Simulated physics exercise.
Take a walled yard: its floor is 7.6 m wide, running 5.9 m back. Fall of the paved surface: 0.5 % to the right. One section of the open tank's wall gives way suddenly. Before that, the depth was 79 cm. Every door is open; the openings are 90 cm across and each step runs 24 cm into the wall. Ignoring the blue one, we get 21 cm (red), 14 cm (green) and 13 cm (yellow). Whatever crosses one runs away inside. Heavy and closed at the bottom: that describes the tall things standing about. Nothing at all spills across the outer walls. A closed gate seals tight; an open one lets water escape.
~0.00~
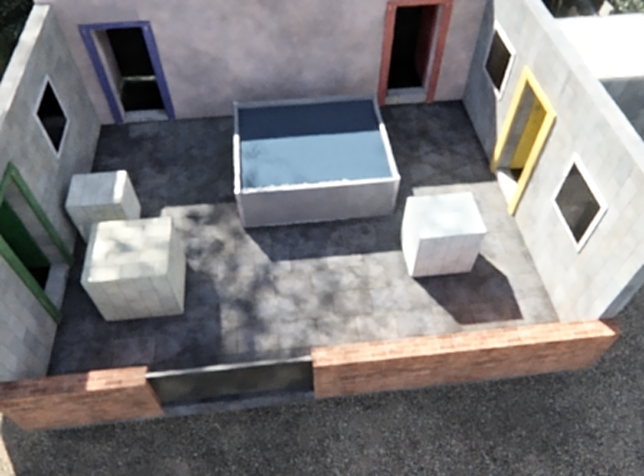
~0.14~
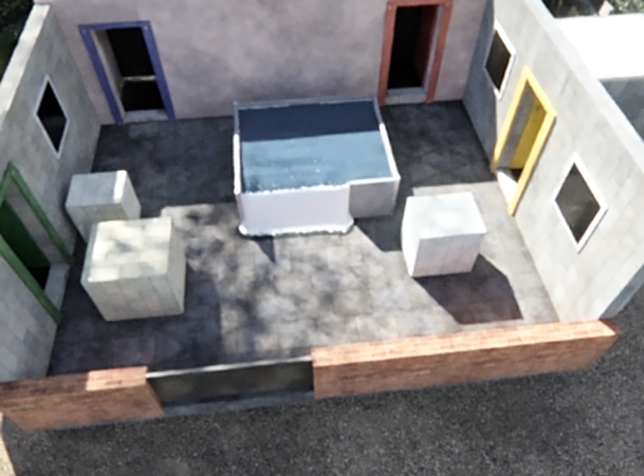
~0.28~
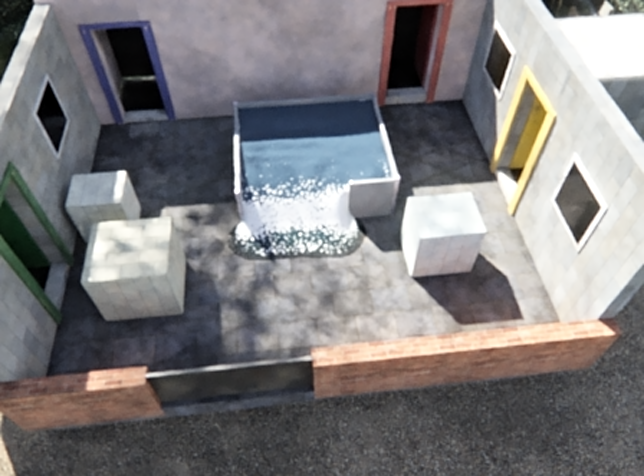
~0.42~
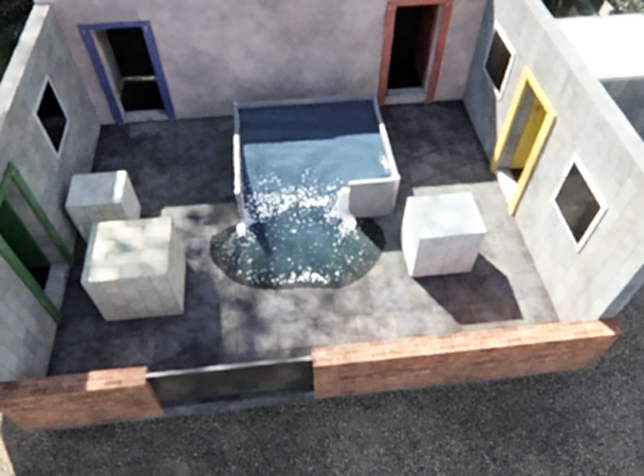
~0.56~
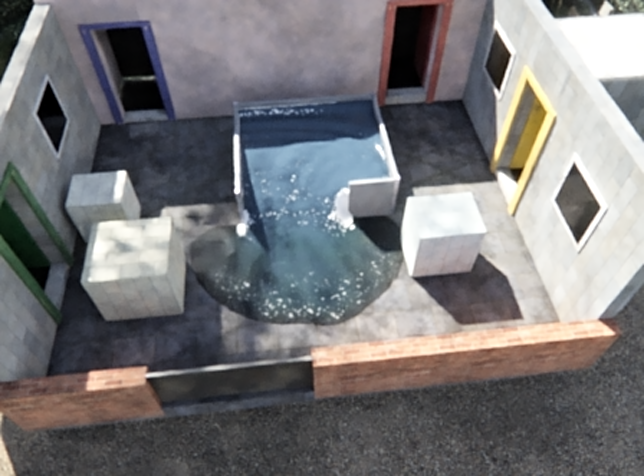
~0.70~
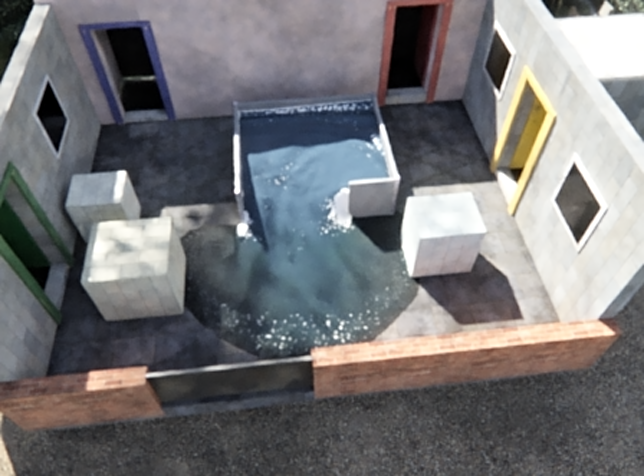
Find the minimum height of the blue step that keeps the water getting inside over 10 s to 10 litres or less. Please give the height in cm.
Roughly 8.5 cm.
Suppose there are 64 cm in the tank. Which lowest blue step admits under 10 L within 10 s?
About 5.0 cm.
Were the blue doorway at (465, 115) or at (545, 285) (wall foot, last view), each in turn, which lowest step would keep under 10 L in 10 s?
In turn: About 15 cm, about 24 cm.
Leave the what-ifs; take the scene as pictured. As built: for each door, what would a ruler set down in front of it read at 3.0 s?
Depth (cm): Blue 0 / red 0 / green 16 / yellow 1.
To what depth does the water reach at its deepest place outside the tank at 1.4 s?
Max depth: Around 50 cm.
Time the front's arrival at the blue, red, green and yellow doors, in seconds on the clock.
It gets to blue after 4.5 s, red after 4.5 s, green after 2.4 s and yellow after 3.2 s.
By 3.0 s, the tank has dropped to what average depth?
The mean depth is about 28 cm.
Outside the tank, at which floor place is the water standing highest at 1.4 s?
Around (290, 366).
After 1.4 s water covers 30 % of the floor, deepest (50 cm) near (290, 366); it has not reached the blue door.
After 3.0 s water covers 50 % of the floor, deepest (44 cm) near (41, 404); it has not reached the blue door.
After 10.0 s water covers 100 % of the floor, deepest (18 cm) near (480, 142); 12 cm at the blue door, 7 litres in over its 9 cm step.
At the blue door as built, the water arrived by 4.4 s and peaked near 12 cm at 9.8 s.
With a step of 7.5 cm, 15 litres would have come in within the 10 s; with 10 cm, 3 litres. So under 10 litres takes about 8.5 cm.
